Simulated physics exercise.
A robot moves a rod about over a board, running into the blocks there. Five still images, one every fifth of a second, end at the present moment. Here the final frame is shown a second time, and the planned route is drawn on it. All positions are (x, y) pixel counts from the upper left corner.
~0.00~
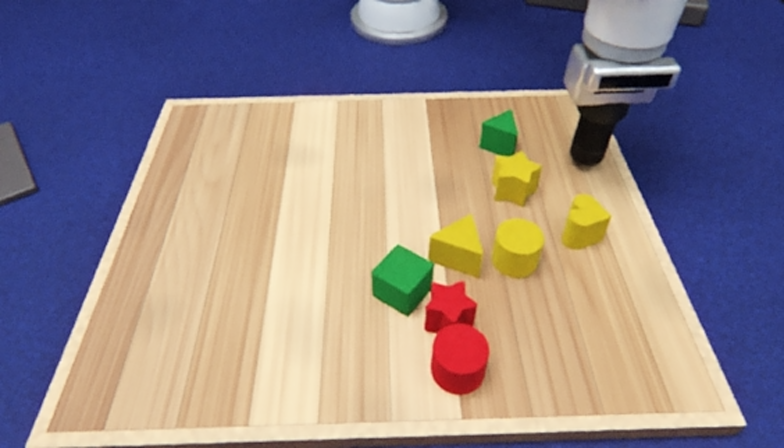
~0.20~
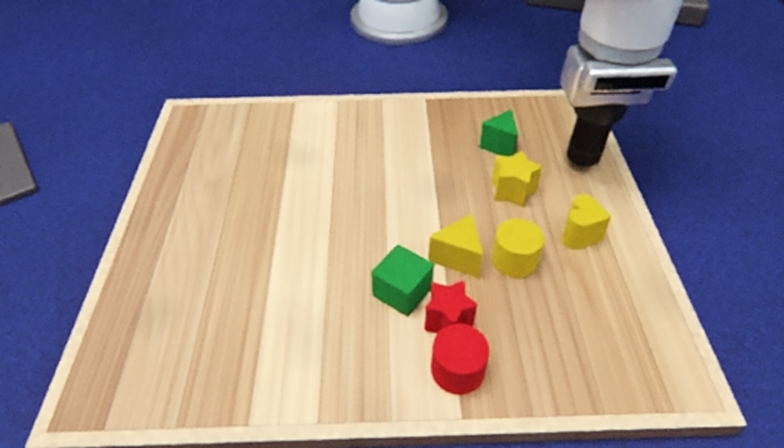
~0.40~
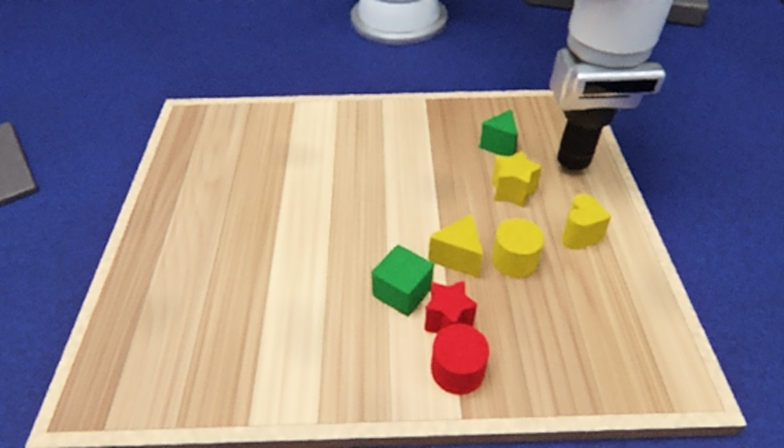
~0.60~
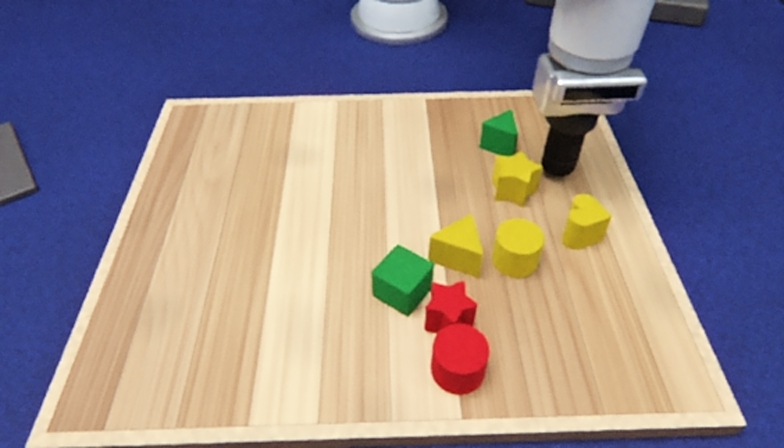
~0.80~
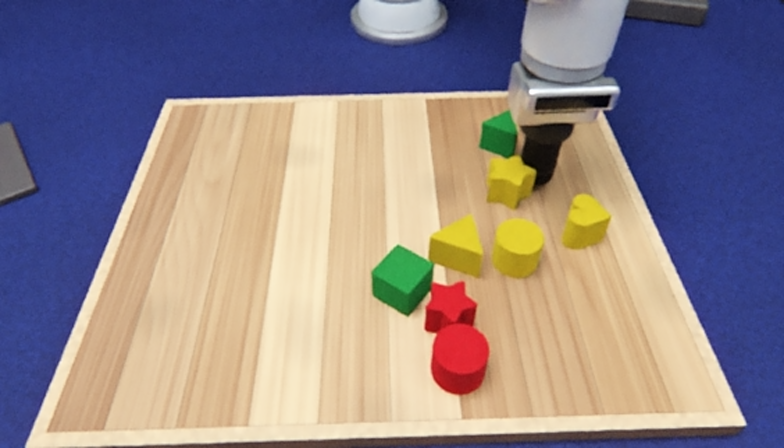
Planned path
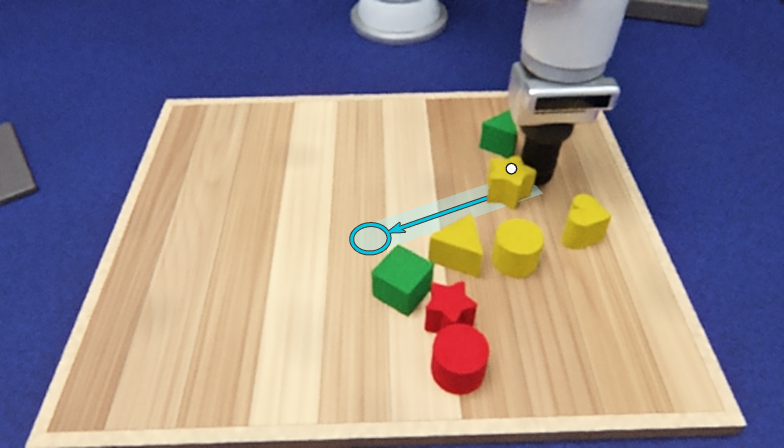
On a wooden board set on a blue surface, green, yellow and red blocks sit mostly toward the right, with a robot arm's dark rod near the upper right edge. The rod moves left and slightly toward the viewer, then nudges the yellow star a little left while the other blocks stay still.
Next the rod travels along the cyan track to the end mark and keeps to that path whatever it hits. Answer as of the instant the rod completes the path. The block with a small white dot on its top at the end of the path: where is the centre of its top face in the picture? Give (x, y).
The answer is (337, 230).
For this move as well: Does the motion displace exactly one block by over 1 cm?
Yes, that is what happens.
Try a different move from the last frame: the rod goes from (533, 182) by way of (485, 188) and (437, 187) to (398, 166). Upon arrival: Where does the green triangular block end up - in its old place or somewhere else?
It ends up on the same spot.
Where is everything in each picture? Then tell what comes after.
The first picture shows rod's lower end at (586, 155); yellow triangular block at (461, 234); yellow star at (518, 166).
The second picture shows rod at (583, 156); blocks still.
The third picture shows rod at (574, 160); blocks still.
The fourth picture shows rod at (558, 166); blocks still.
The fifth picture shows rod at (535, 174); yellow triangular block at (461, 234); yellow star at (511, 169).
Drawn move, from (533, 182) directly to (370, 238); the dot is on the yellow star.
What follows on the original path. One third of the way, rod at (483, 192); yellow star at (456, 187).
Two thirds of the way, rod at (428, 211); yellow star at (398, 208).
At the end, rod at (370, 231); yellow triangular block still; yellow star at (336, 230).
